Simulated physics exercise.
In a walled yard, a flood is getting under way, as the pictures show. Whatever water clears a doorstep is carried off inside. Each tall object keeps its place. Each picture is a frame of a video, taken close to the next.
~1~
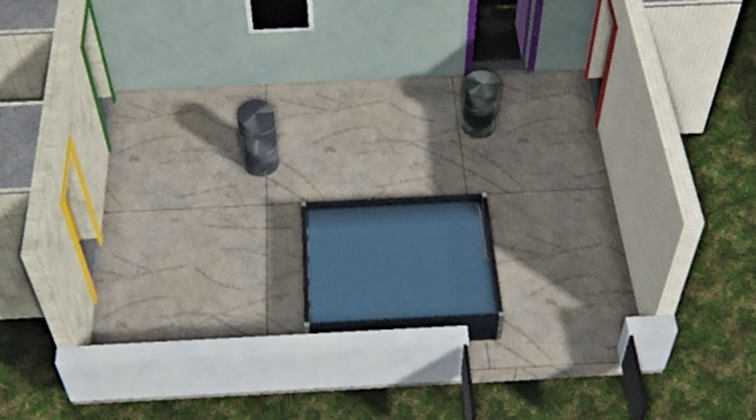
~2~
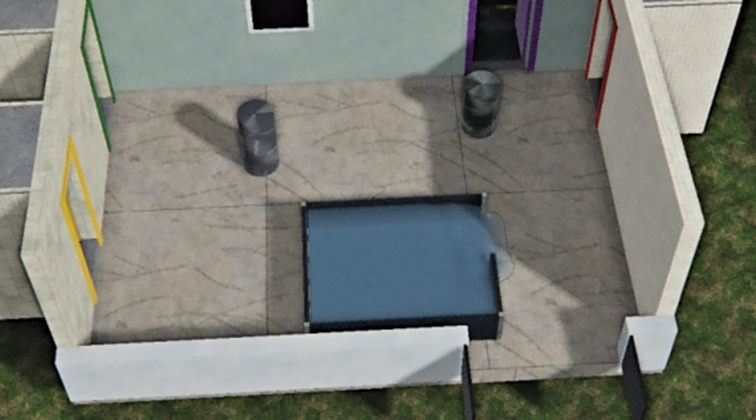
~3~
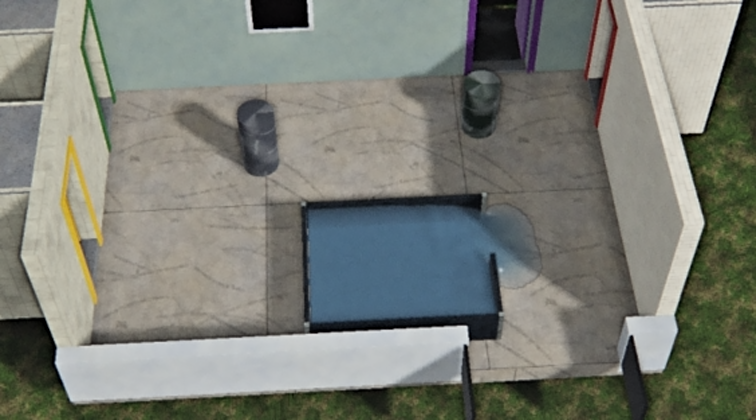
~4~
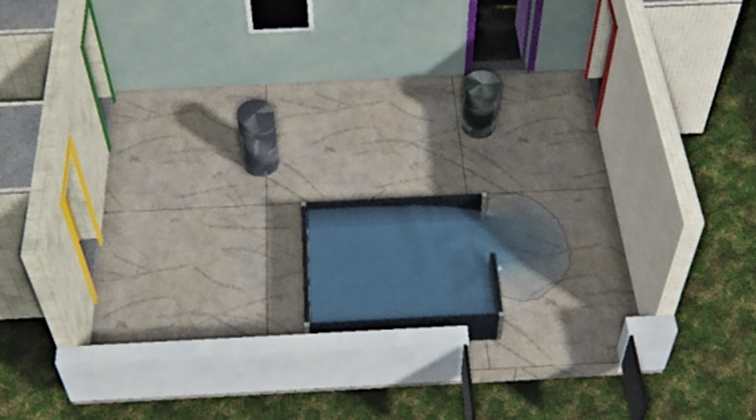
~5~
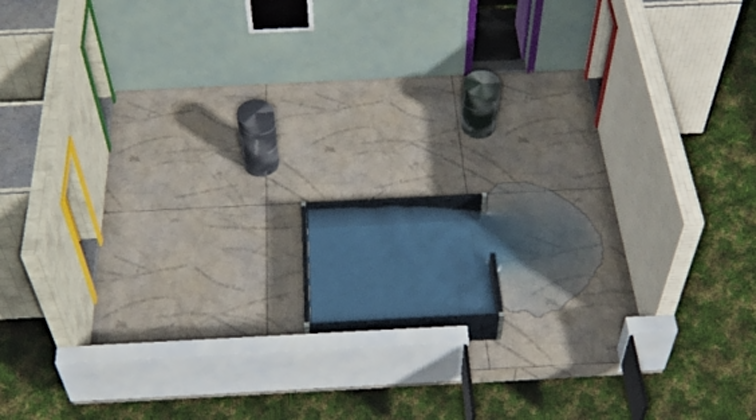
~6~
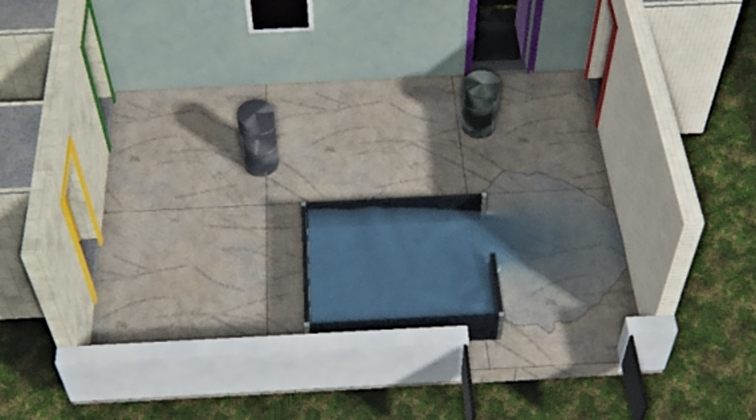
At first, a dark-rimmed tank of blue water sits whole and still in a walled yard with two barrels behind it. Then a gap opens in its right side and water pours out, spreading over the paving in a widening, thin, rounded sheet towards the right wall.
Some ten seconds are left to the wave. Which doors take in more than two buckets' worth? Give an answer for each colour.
The purple door does; the red door does; the green door does not; the yellow door does not.
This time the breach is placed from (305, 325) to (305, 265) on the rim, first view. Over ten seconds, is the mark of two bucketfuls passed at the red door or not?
As far as I can tell, the red door fails to reach the limit.
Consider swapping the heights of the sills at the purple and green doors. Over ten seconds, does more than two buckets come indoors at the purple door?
Put simply, purple door won't reach it then.
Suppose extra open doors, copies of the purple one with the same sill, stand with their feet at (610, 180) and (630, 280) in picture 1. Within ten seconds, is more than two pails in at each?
In order: Exceeds it, exceeds it.
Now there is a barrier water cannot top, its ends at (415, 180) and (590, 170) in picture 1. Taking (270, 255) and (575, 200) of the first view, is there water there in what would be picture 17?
Result, in order: Bone-dry / swamped.
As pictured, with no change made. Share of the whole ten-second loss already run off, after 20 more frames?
Roughly 15 %.
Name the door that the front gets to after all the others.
Answer - the yellow door.
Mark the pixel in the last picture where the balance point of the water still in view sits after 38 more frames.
Close to (467, 229).
A moment on, water covers 15 % of the floor; the purple door not reached, the red door not reached, the green door not reached, the yellow door not reached.
Next, water covers 20 % of the floor; the purple door not reached, the red door wet at the sill, nothing in, the green door not reached, the yellow door not reached.
Then, water covers 30 % of the floor; the purple door under two buckets in, the red door under two buckets in, the green door not reached, the yellow door not reached.
Later, water covers 50 % of the floor; the purple door over two buckets in, the red door over two buckets in, the green door not reached, the yellow door not reached.
In the end, water covers 80 % of the floor; the purple door far over two buckets in, the red door over two buckets in, the green door wet at the sill, nothing in, the yellow door wet at the sill, nothing in.
